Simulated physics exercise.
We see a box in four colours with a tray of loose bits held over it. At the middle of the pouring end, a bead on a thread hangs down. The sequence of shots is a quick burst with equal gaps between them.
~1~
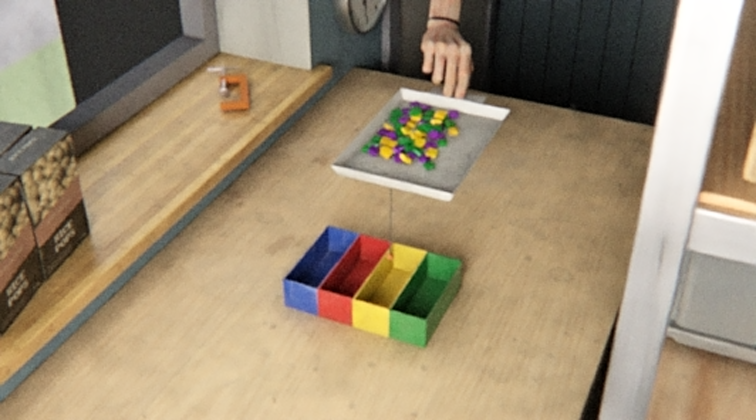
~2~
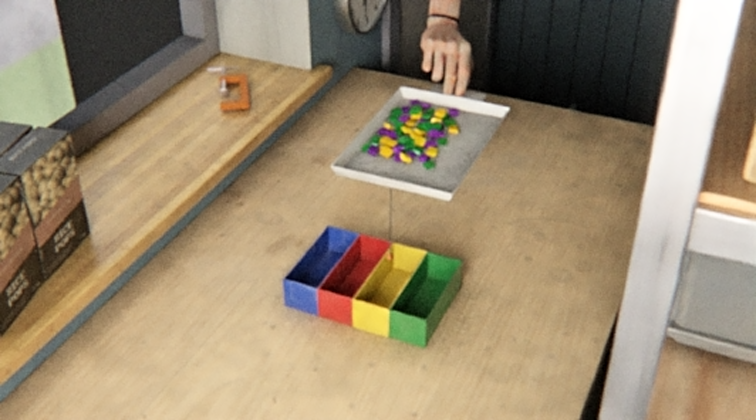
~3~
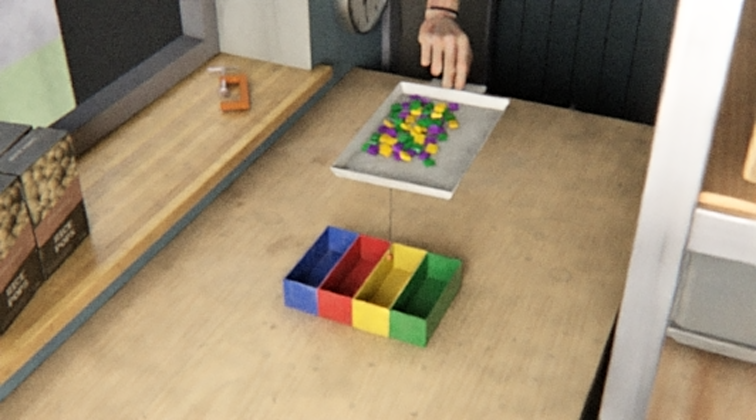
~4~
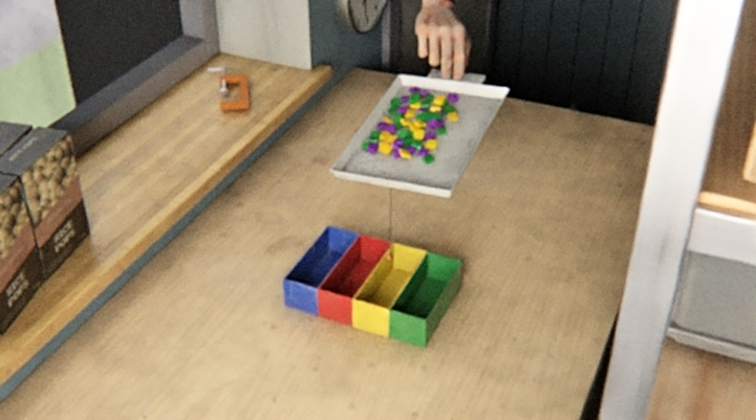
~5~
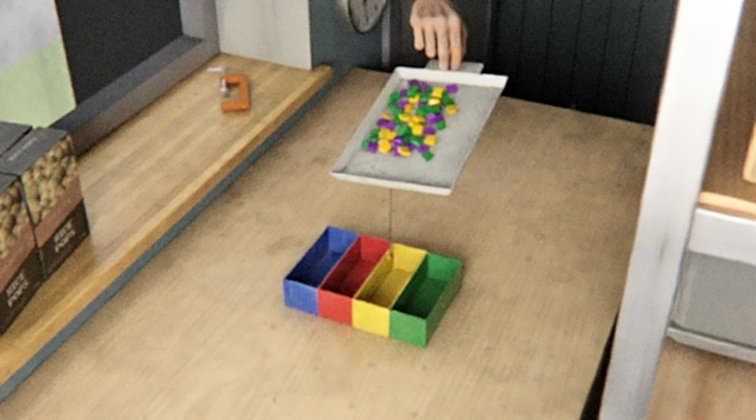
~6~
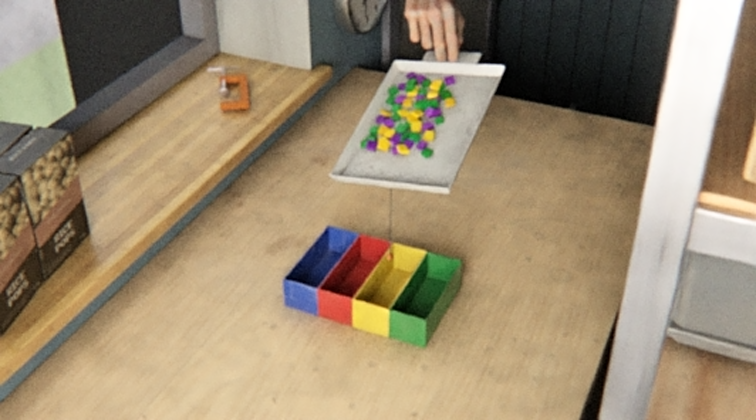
White tray of green, purple and yellow pieces tilting gradually above a four-coloured box as a hand raises its far end.
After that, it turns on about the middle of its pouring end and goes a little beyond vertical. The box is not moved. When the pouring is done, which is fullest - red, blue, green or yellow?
Fullest: The blue cell.
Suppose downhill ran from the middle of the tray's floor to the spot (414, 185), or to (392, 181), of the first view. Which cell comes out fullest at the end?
The cell in green; the red one.
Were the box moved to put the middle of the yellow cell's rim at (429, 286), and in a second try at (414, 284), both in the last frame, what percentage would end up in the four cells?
20 %, 50 %.
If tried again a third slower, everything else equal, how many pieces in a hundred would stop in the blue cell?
It would be close to 80 per cent.
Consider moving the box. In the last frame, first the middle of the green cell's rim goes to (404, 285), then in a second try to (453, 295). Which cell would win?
First: That red cell. Second: Blue.
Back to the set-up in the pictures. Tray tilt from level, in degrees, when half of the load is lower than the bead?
A tilt of roughly 85°.
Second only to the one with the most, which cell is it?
The cell in second spot is the red cell.
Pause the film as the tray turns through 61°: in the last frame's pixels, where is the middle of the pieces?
I'd put the middle of the pieces at roughly (349, 174).
Shortly afterwards, tray tipped steeply; the bulk on the tray; near a quarter falling or outside the box.
Next, tray tipped right over; only a few on the tray; near two thirds in the blue cell; near a quarter in the red cell; a little falling or outside the box.
Some moments later, tray tipped past a quarter turn; near two thirds in the blue cell; near a quarter in the red cell; a little falling or outside the box.
In the end, tray tipped past a quarter turn; near two thirds in the blue cell; near a quarter in the red cell; none at all in the green cell; none at all in the yellow cell; a little outside the box.
